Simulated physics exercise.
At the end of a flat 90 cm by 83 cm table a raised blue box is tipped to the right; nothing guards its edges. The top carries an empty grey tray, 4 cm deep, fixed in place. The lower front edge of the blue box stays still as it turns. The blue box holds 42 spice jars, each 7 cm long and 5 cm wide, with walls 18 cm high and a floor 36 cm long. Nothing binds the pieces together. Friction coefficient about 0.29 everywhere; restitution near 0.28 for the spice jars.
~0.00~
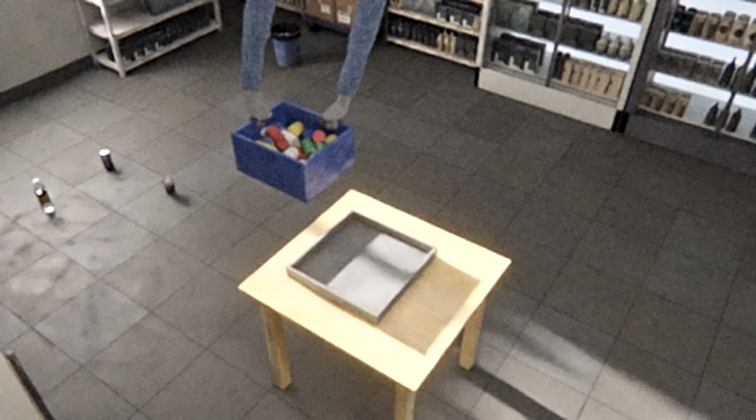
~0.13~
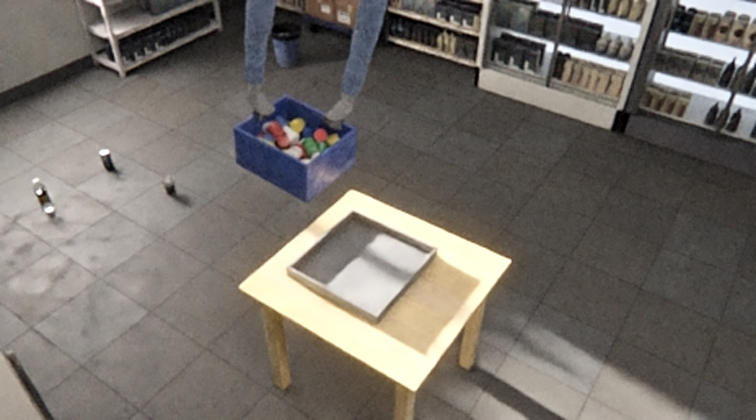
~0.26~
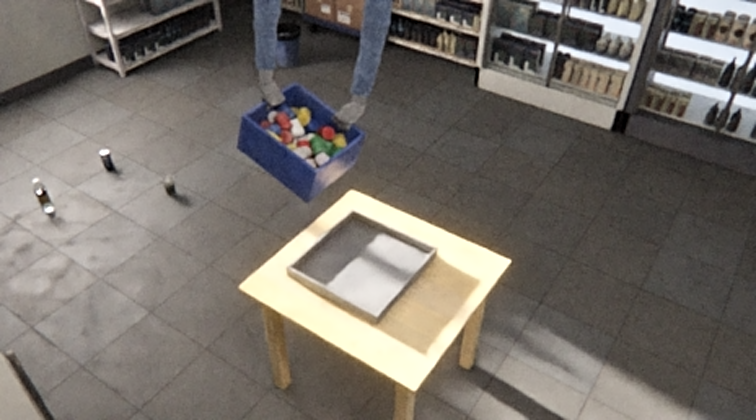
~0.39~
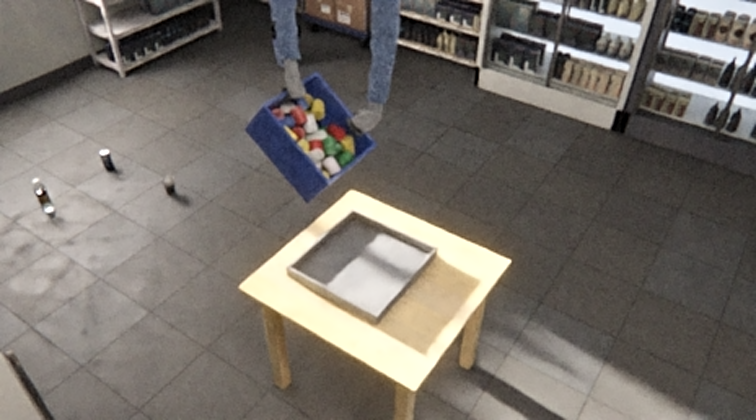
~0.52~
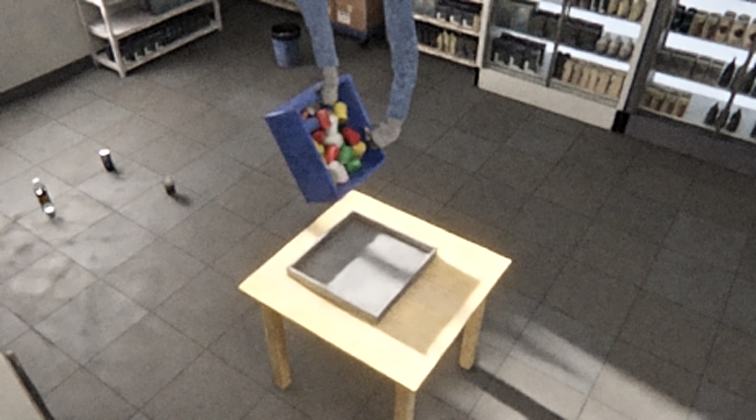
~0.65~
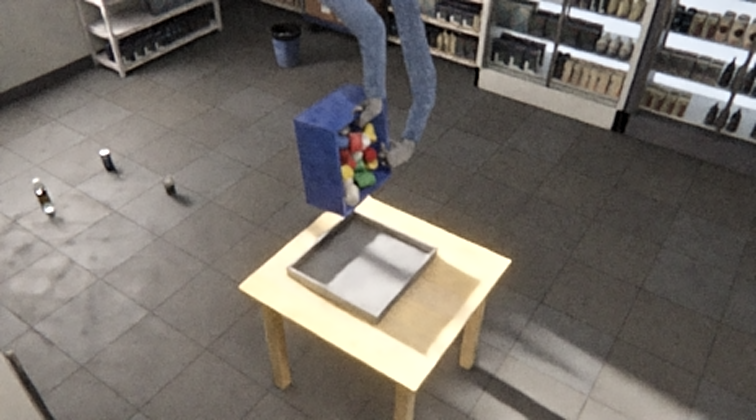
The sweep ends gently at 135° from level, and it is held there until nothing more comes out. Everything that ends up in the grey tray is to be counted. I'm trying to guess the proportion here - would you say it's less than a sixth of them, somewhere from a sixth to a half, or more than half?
It ends up in the middle band, a sixth to a half.
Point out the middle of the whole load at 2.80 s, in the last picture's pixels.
I'd place it close to (440, 297) in the last view.
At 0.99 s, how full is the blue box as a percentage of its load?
Still in there: Some 15 per cent.
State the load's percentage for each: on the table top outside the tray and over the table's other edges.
It works out to roughly 15 per cent and 10 per cent, in that order.
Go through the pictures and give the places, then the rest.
In the first picture (we follow the rim corner now nearest the camera), blue box at (302, 163); grey tray at (375, 314); tilt 0°; nothing out yet.
In the second picture, blue box at (306, 165); tilt 5°.
In the third picture, blue box at (315, 170); tilt 19°.
In the fourth picture, blue box at (328, 181); tilt 38°.
In the fifth picture, blue box at (339, 197); tilt 61°.
In the sixth picture, blue box at (346, 215); grey tray at (375, 314); tilt 85°; nothing out yet.
After 0.99 s, tilt 131°; 7 still in the blue box, 5 in the grey tray, 10 on the table top outside the tray and 20 in the air.
After 1.42 s, tilt 135°; 16 in the grey tray, 14 on the table top outside the tray, 10 over the right end of the table and 2 over the table's other edges.
After 2.03 s, tilt 135°; 16 in the grey tray, 7 on the table top outside the tray, 14 over the right end of the table and 5 over the table's other edges.
Outcome (at 2.80 s), 16 in the grey tray, 6 on the table top outside the tray, 15 over the right end of the table and 5 over the table's other edges. Asked share, 16 of 42, 38 per cent.
